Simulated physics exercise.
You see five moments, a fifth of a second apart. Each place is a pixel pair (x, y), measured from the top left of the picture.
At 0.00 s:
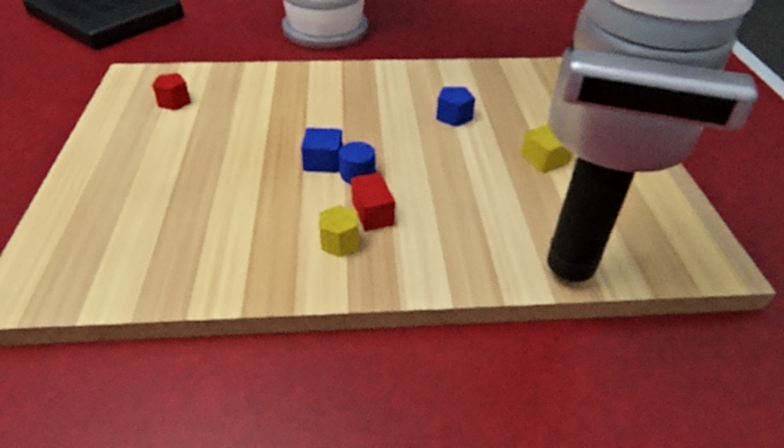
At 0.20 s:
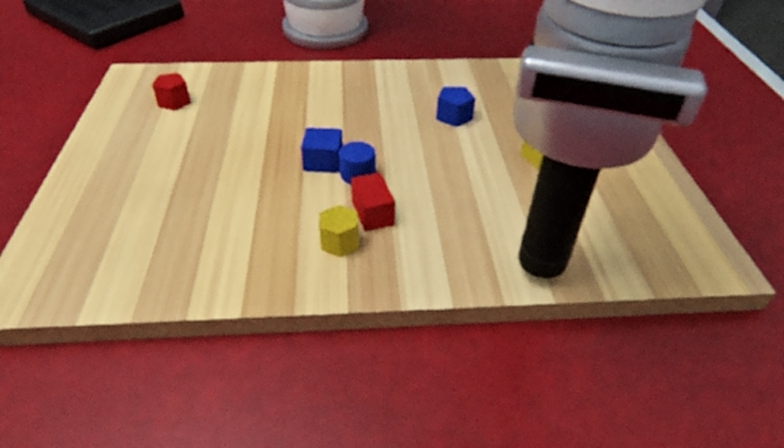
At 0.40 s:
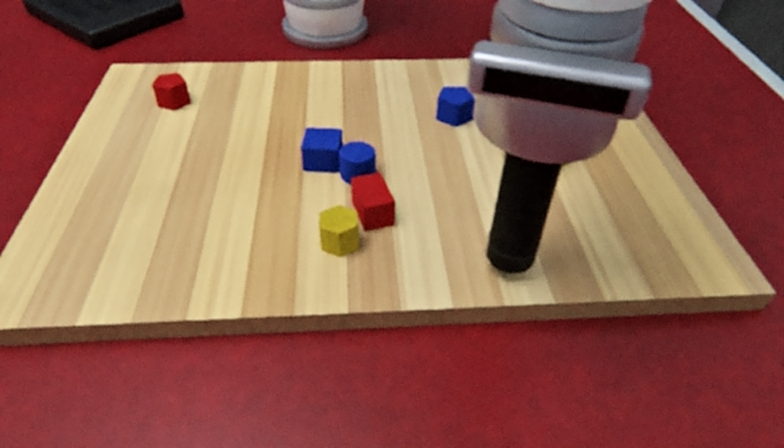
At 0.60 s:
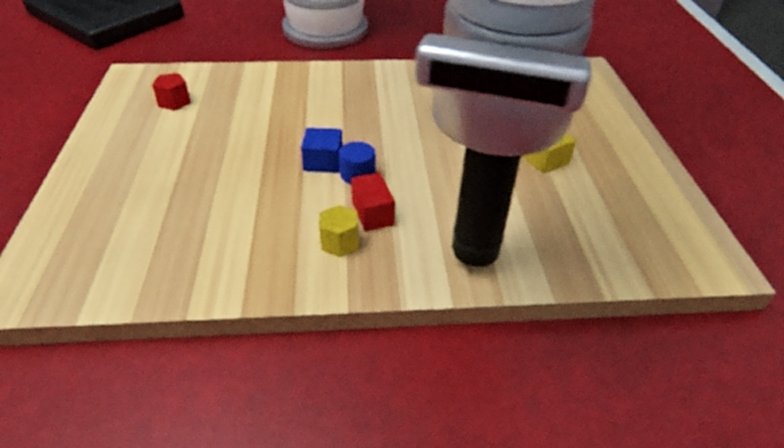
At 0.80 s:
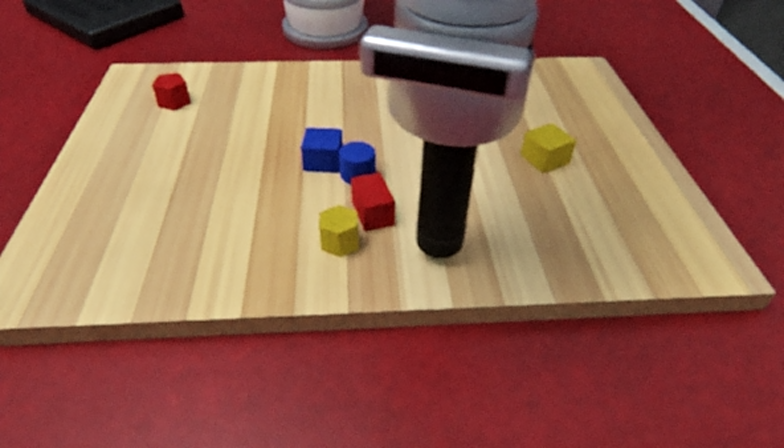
At the start, a robot arm with a black post stands over the right side of a striped wooden board scattered with red, blue and yellow blocks. The post glides steadily left, passing in front of the yellow and blue blocks behind it, and nears the red rectangular block, while the blocks stay put.
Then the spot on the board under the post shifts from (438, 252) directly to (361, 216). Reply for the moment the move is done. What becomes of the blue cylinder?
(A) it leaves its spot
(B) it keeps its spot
Option A.
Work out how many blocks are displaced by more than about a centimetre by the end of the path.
Two.
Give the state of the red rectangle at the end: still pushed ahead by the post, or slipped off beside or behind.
The post still drives it.
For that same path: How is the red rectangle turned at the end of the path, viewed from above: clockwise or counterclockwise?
Viewed from the top, it goes clockwise.
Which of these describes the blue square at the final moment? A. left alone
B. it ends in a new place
A.
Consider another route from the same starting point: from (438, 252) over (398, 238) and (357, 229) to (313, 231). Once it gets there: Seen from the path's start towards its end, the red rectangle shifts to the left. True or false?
False.
On the path given first. Halfway along, post (398, 224); red rectangle (363, 184).
At the end, post (361, 207); blue square still; yellow hexagon still; blue cylinder (357, 141); red rectangle (338, 164), turned 25° clockwise.
